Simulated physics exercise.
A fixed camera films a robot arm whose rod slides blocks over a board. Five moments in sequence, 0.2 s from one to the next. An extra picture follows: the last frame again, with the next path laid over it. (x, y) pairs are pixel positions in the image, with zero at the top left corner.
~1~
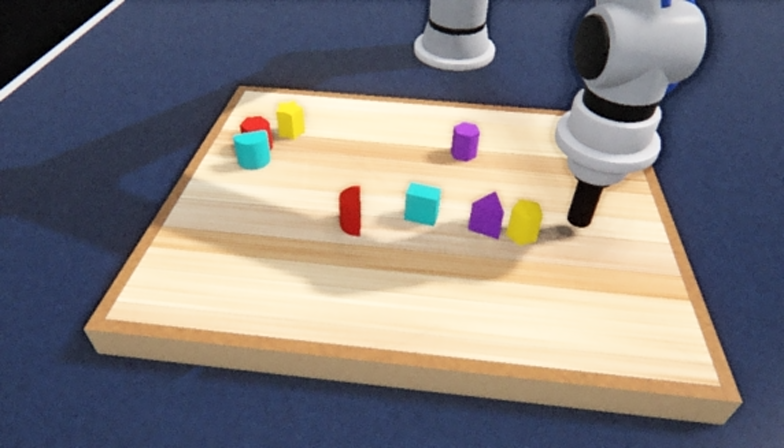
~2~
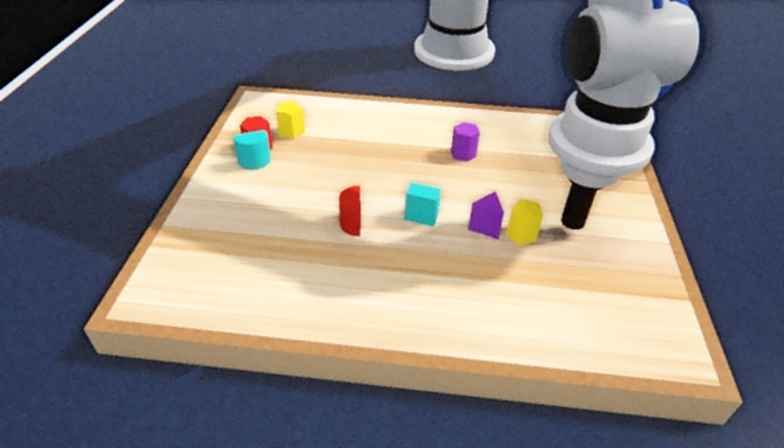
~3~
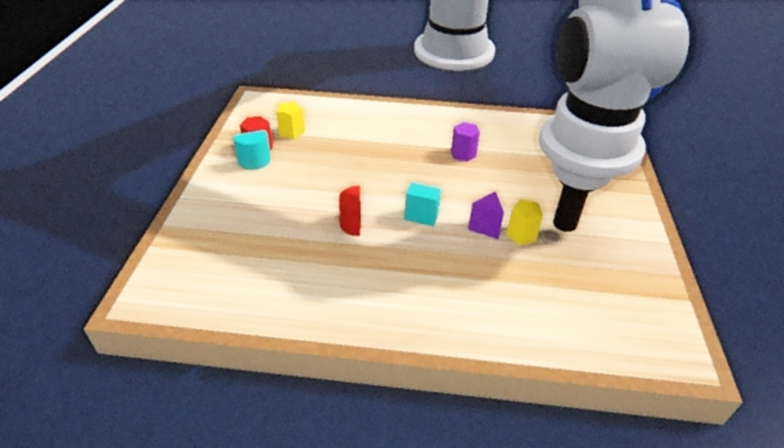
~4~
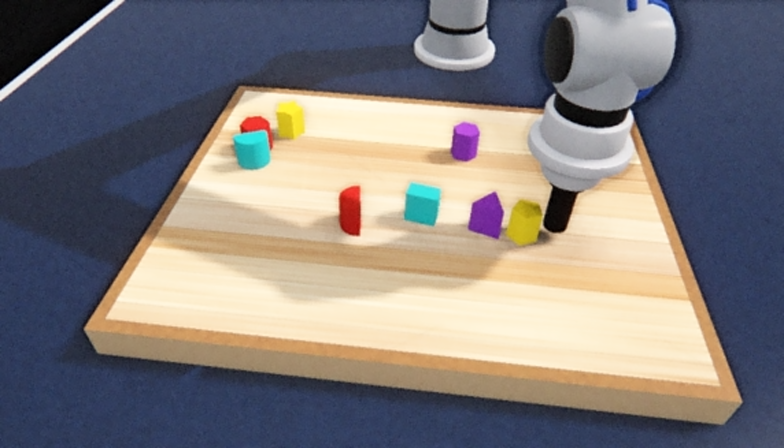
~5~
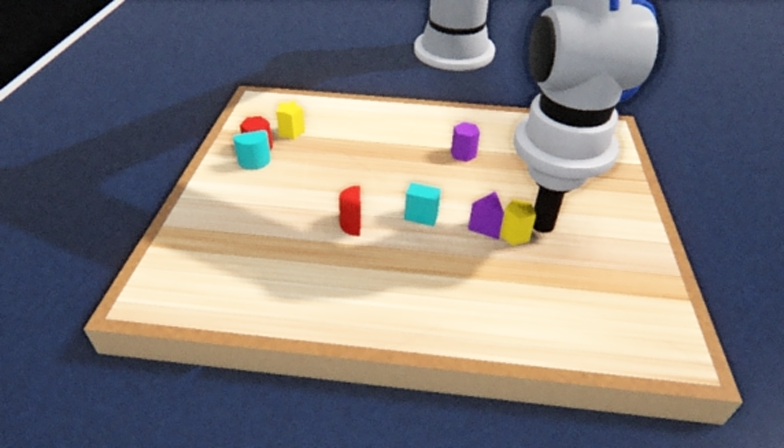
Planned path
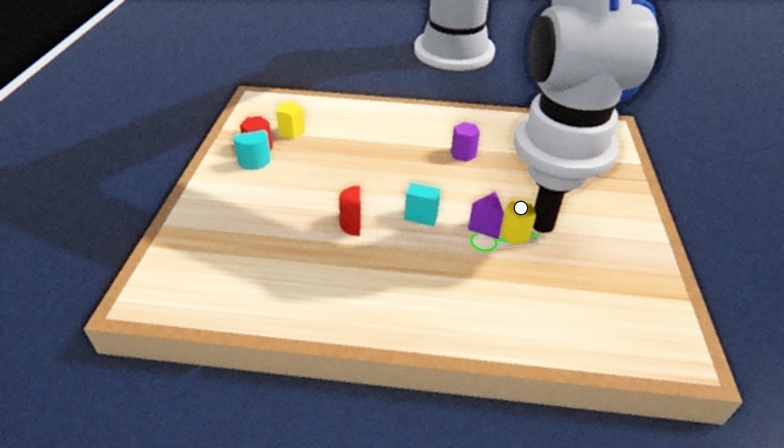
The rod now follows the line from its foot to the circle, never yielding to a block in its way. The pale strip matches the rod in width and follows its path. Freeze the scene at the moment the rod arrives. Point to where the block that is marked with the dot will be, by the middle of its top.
The top centre is at (462, 210).
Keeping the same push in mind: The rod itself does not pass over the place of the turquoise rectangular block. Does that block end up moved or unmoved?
The block in question stays where it was by the end.
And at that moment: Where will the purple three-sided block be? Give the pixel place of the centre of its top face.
I'd expect the centre of its top face to be at (452, 195).
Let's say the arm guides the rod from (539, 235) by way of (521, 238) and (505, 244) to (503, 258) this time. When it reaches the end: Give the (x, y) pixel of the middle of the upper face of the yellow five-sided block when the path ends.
At the end it should sit near (483, 214).
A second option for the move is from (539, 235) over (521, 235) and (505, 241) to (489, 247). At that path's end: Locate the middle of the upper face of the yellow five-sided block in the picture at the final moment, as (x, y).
The middle of its top is at (467, 214).
Drawn move, from (539, 235) directly to (484, 242); the dot is on the yellow five-sided block.
On the path given first. Halfway along, rod at (514, 229); purple three-sided block at (472, 200), turned 45° clockwise; yellow five-sided block at (491, 211).
At the end, rod at (486, 232); turquoise rectangular block still; purple three-sided block at (452, 195), turned 70° clockwise; yellow five-sided block at (462, 210), turned 25° clockwise.
